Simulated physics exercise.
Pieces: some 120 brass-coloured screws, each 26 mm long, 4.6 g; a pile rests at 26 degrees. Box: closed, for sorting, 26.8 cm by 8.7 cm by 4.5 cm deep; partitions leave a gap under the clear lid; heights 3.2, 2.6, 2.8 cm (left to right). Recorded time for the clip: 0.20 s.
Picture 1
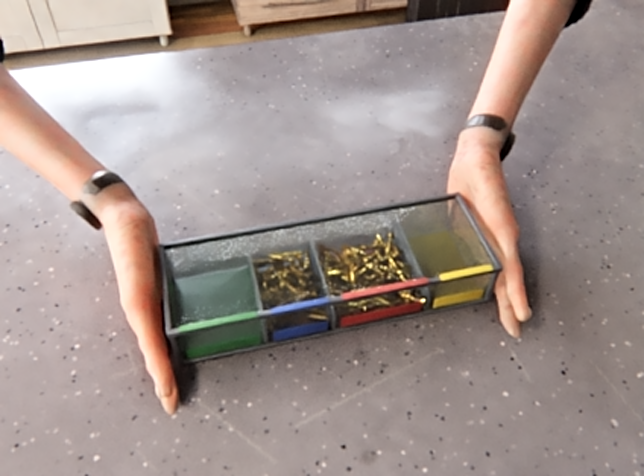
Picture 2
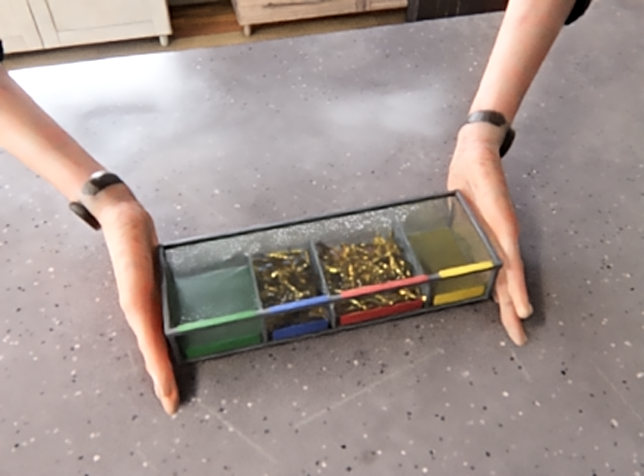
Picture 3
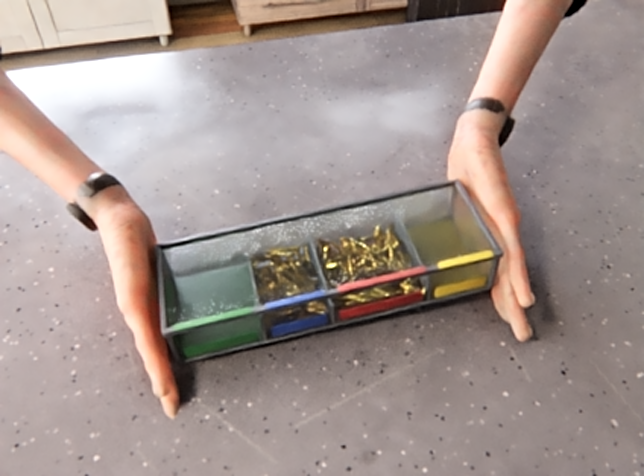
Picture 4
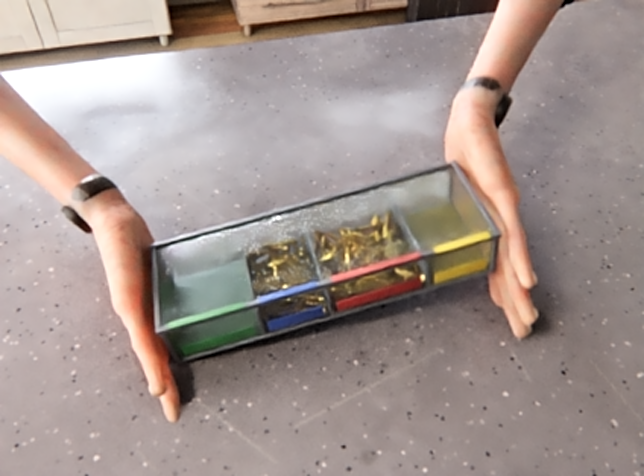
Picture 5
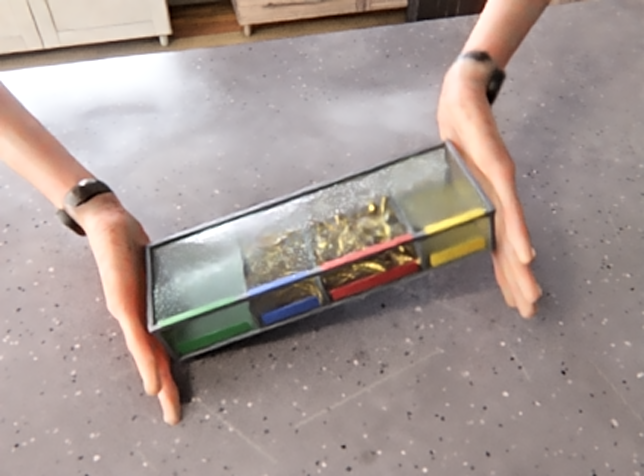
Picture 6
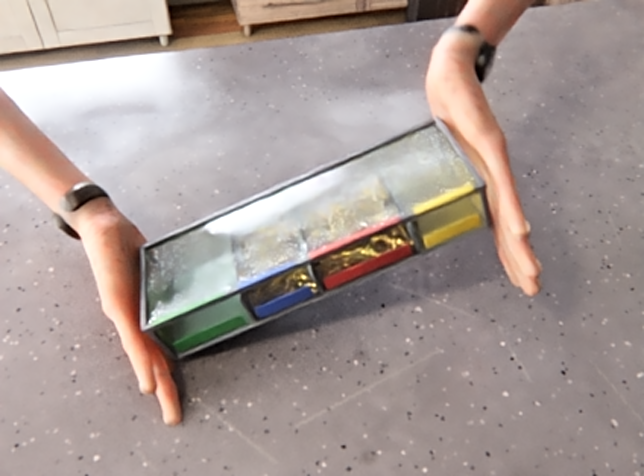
Two hands held a clear-lidded box with green, blue, red and yellow sections and brass-coloured screws in the middle two, then gradually tilted it, raising the right end higher than the left.
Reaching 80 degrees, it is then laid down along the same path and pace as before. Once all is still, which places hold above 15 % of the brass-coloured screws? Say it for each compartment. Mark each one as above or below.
Marked: Red compartment above; blue compartment above; green compartment below; yellow compartment below.
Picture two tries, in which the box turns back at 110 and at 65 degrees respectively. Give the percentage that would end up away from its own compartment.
Around 40 and 20 in a hundred, respectively.
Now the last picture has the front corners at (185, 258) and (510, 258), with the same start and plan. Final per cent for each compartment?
Per cent at the end: Red 55; blue 25; green 0; yellow 20.
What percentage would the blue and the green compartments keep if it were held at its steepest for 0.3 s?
In that case blue keeps 50% and green keeps 15%.
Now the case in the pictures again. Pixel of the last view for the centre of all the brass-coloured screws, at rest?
When it all comes to rest, the middle is near (283, 280).
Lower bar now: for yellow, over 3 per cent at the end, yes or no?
For yellow, the answer is negative.
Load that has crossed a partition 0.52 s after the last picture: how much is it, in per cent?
About 10 percent.
Then, 0.52 s after the last picture, tilt 79 degrees; red 50 %, blue 45 %, green 5 %.
Then, 0.87 s after the last picture, tilt 33 degrees; red 40 %, blue 55 %, green 10 %.
Then, 1.31 s after the last picture, tilt 0 degrees; red 35 %, blue 55 %, green 10 %.
In the end, red 35 %, blue 55 %, green 10 %, yellow 0 %.
